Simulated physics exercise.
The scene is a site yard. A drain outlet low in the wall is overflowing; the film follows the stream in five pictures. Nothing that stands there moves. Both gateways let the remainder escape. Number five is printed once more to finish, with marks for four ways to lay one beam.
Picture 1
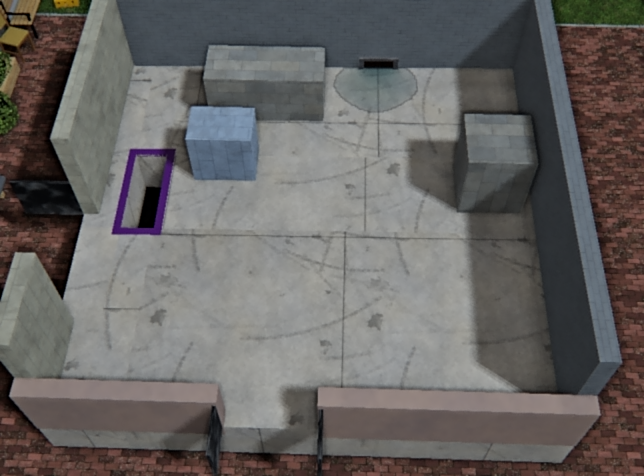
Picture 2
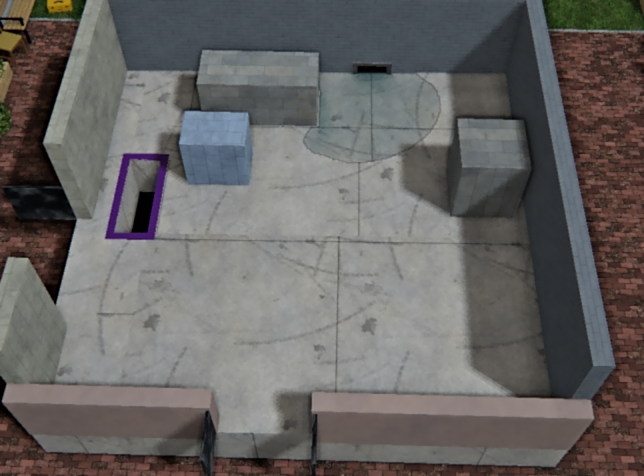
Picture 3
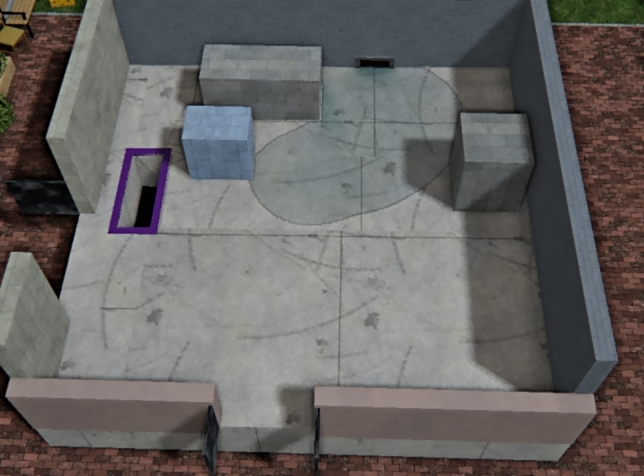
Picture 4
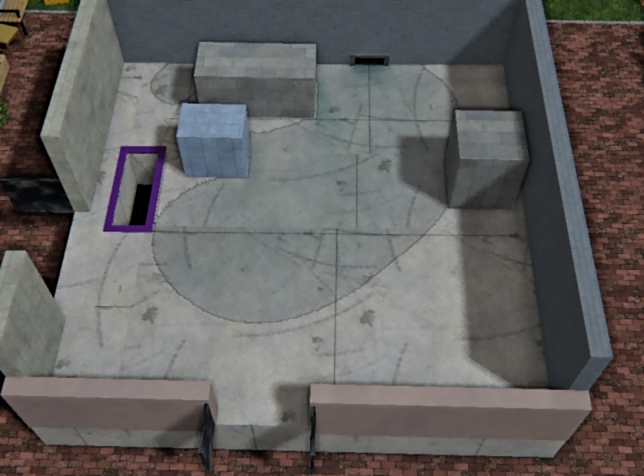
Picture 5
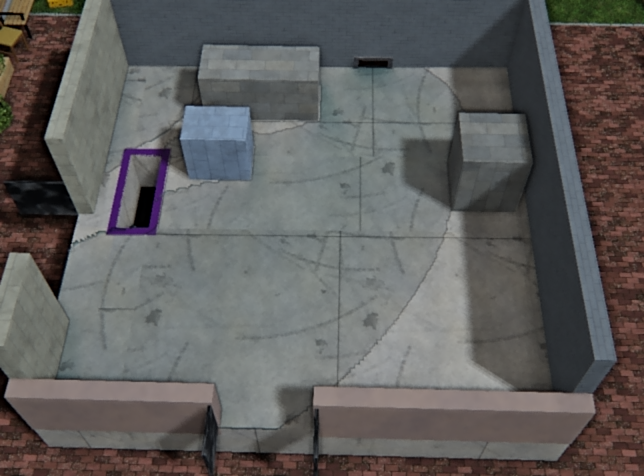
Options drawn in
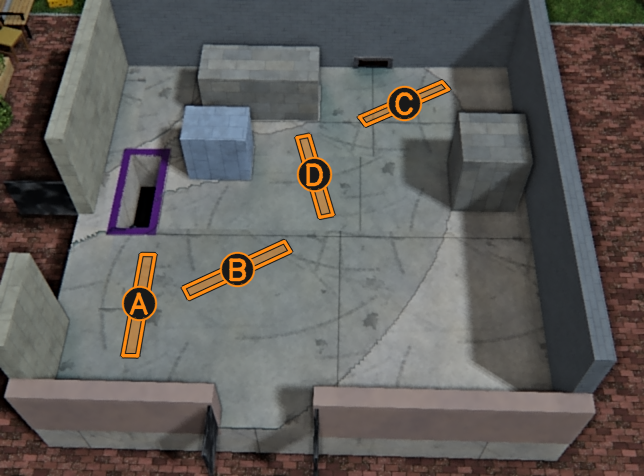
In a site yard, water spreads from the back wall across the ground to a purple-edged pit.
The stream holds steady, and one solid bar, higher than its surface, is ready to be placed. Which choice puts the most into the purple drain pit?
Take C.
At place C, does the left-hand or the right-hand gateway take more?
The left gate.
On the marked copy, A from (130, 355) to (148, 254); B from (186, 293) to (287, 246); C from (362, 121) to (445, 85); D from (303, 136) to (326, 216).
With A, about 12 % of the stream runs into the purple drain pit, about 88 % out by the gates.
With B, about 12 % of the stream runs into the purple drain pit, about 88 % out by the gates.
With C, about 21 % of the stream runs into the purple drain pit, about 79 % out by the gates.
With D, about 12 % of the stream runs into the purple drain pit, about 88 % out by the gates.
